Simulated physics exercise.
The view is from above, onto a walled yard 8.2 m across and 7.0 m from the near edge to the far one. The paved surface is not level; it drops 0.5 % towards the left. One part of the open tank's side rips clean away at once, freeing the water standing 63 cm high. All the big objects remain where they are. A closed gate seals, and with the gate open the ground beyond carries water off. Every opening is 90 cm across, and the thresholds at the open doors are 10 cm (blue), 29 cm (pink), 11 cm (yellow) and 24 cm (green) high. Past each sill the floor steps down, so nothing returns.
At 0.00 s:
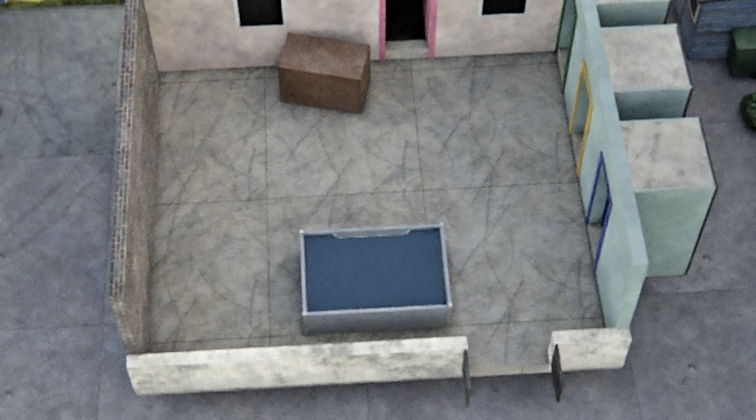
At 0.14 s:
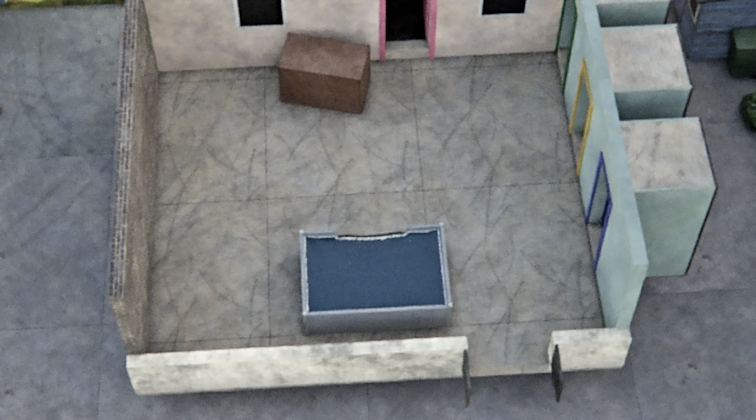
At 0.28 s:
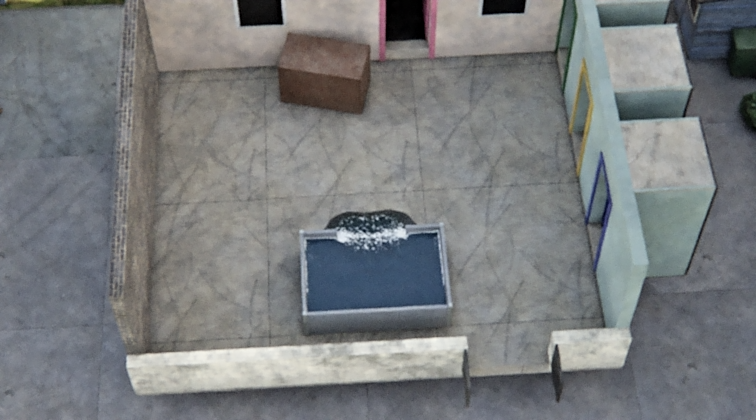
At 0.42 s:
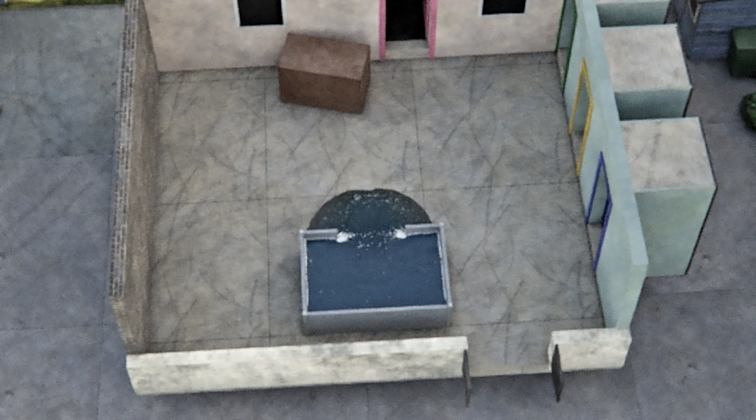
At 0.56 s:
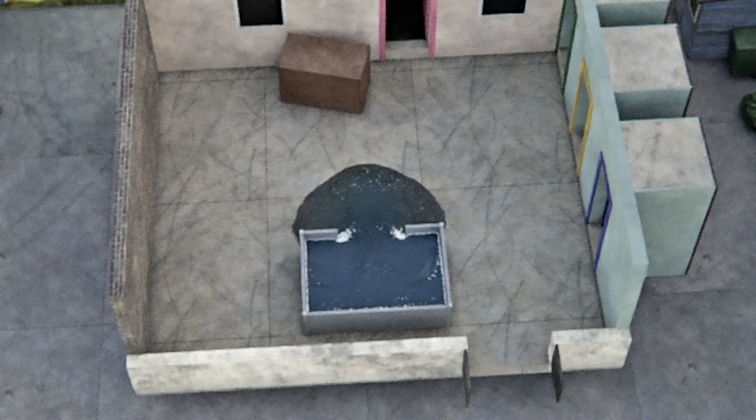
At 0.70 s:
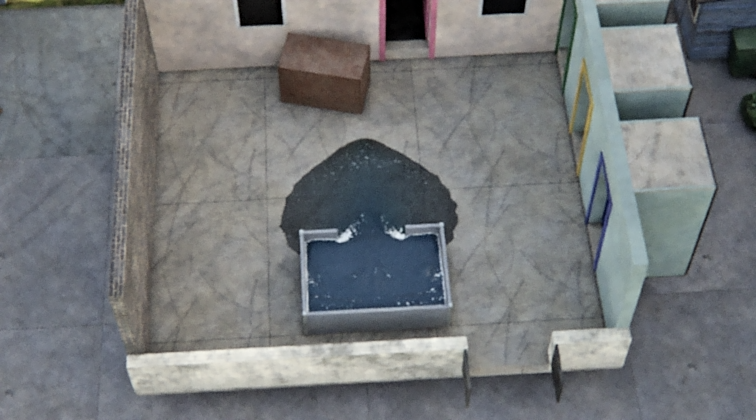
In a walled paved yard, water bursts through the far side of an open tank and spreads outward in a dark, widening pool.
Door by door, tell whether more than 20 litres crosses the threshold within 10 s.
Blue door - no, pink door - no, yellow door - no, green door - no.
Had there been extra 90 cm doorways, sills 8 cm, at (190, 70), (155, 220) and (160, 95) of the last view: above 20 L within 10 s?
Door 1: Higher; door 2: Lower; door 3: Higher.
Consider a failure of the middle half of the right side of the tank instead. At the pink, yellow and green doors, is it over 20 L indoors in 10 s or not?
Then it goes pink fine, yellow fine, green fine.
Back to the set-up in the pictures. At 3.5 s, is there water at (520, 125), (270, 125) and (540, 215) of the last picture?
Listed in sequence, the spots are drenched, drenched and bone dry.
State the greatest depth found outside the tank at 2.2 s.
It gets to some 28 cm.
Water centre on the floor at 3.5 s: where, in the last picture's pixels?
I'd put it close to (360, 182).
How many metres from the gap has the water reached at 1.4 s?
Distance: Approx. 4.6 m.
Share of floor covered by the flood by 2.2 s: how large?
Wet share: About 40 %.
After 1.4 s water covers 25 % of the floor and is deepest (33 cm) near (365, 242); blue door not reached, pink door not reached, yellow door not reached, green door not reached.
After 2.2 s water covers 40 % of the floor and is deepest (28 cm) near (396, 63); blue door not reached, pink door 24 cm at the sill, 0 L in, yellow door not reached, green door not reached.
After 3.5 s water covers 50 % of the floor and is deepest (26 cm) near (553, 54); blue door not reached, pink door 17 cm at the sill, 0 L in, yellow door not reached, green door 19 cm at the sill, 0 L in.
After 6.0 s water covers 65 % of the floor and is deepest (14 cm) near (159, 89); blue door 3 cm at the sill, 0 L in, pink door 11 cm at the sill, 0 L in, yellow door 6 cm at the sill, 0 L in, green door 13 cm at the sill, 1 L in.
After 10.0 s water covers 95 % of the floor and is deepest (9 cm) near (150, 338); blue door 2 cm at the sill, 0 L in, pink door 6 cm at the sill, 0 L in, yellow door 4 cm at the sill, 0 L in, green door 6 cm at the sill, 1 L in.
